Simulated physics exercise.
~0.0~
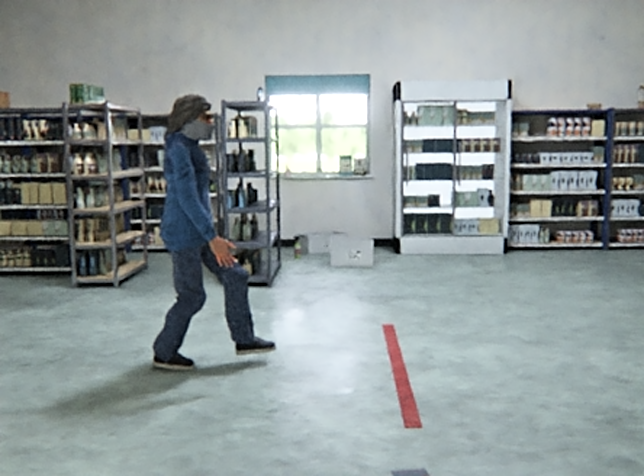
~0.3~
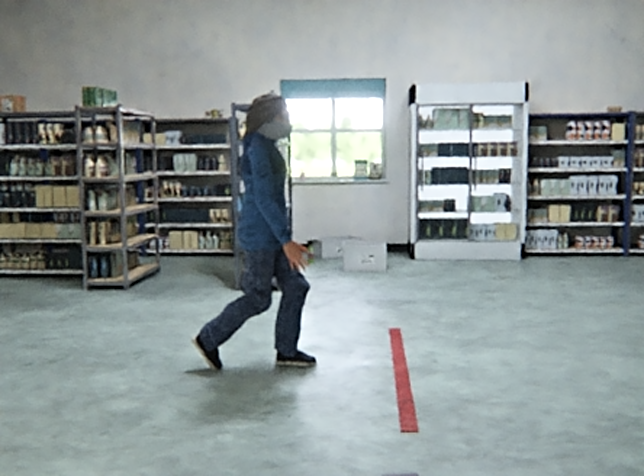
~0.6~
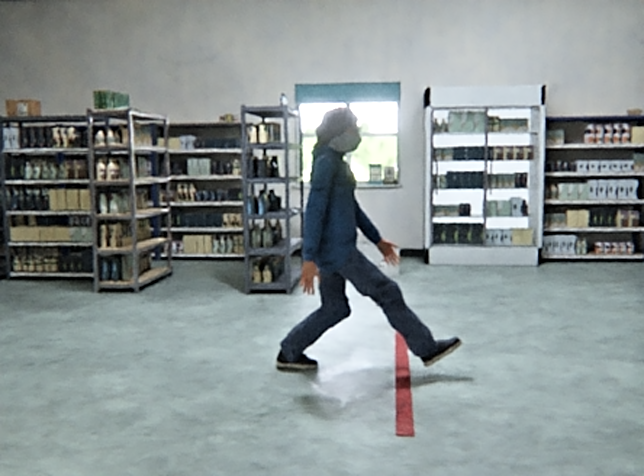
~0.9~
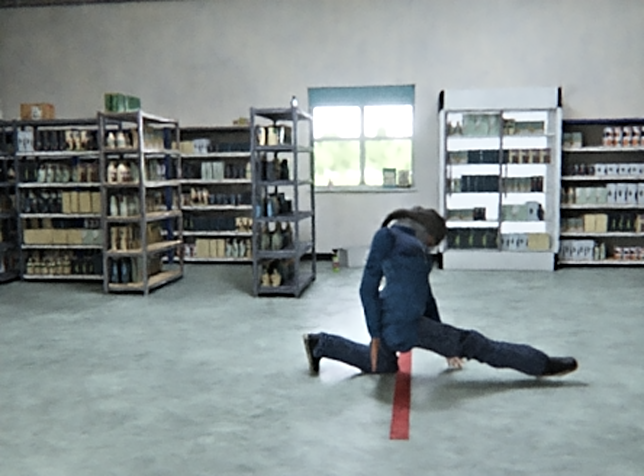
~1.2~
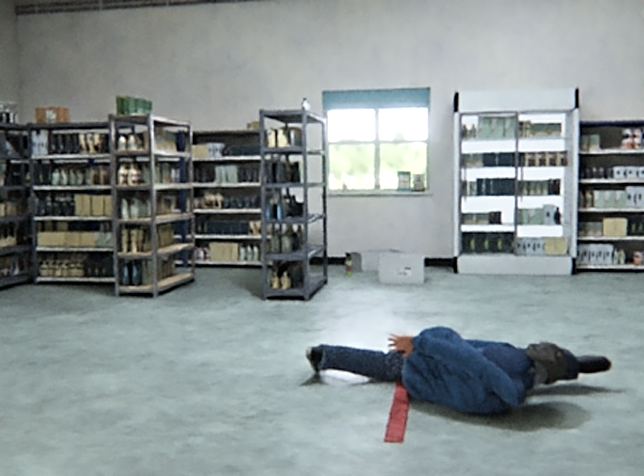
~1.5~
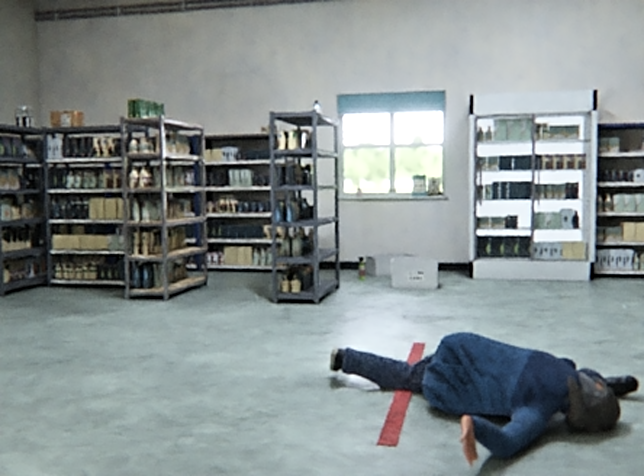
A person in a blue jacket and jeans walked right across a room lined with stocked shelves, slid into a low split over a red strip on the floor, then toppled forward and ended up lying mostly beyond it, one leg still across.
